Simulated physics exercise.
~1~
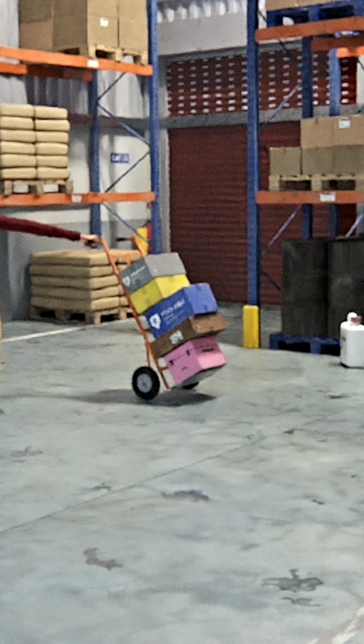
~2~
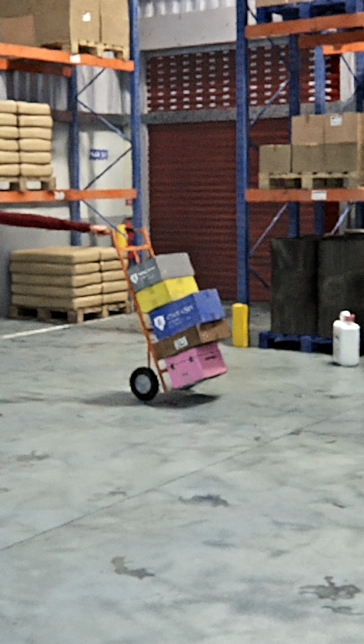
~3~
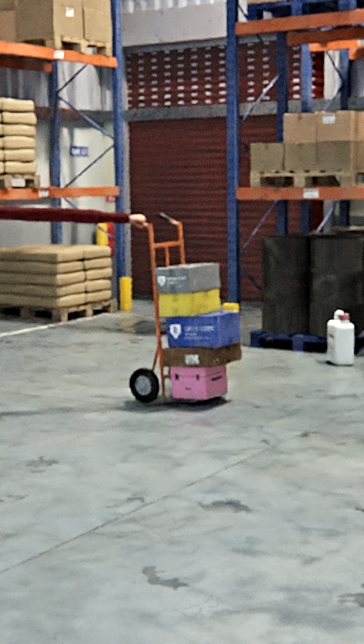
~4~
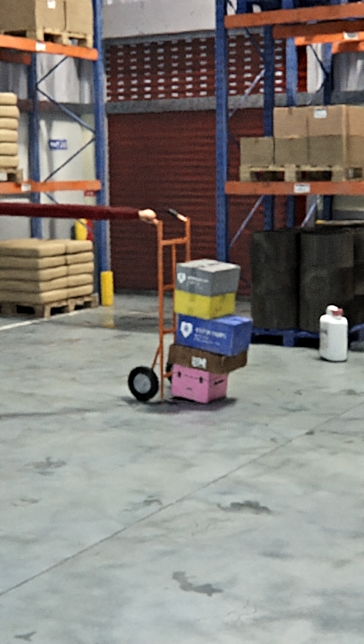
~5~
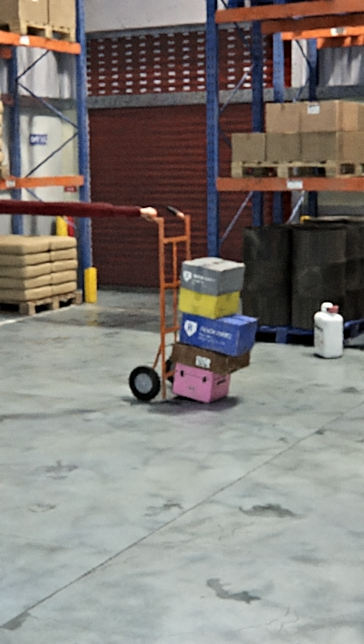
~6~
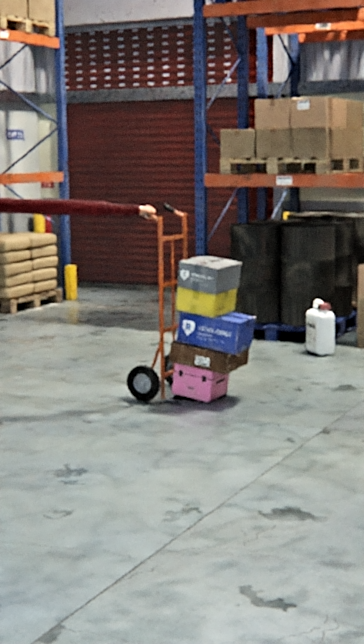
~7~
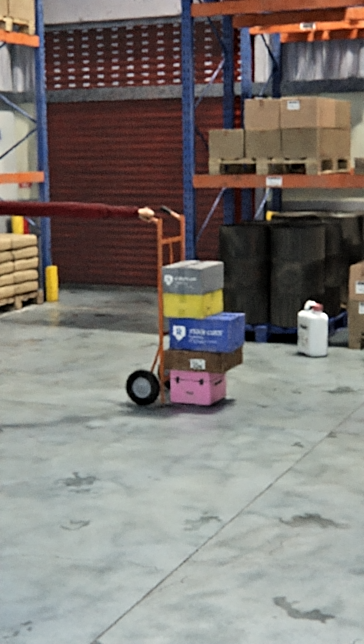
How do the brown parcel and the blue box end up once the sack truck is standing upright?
Both keep their place on the truck, with the blue box still resting on top of the brown parcel in the stack.
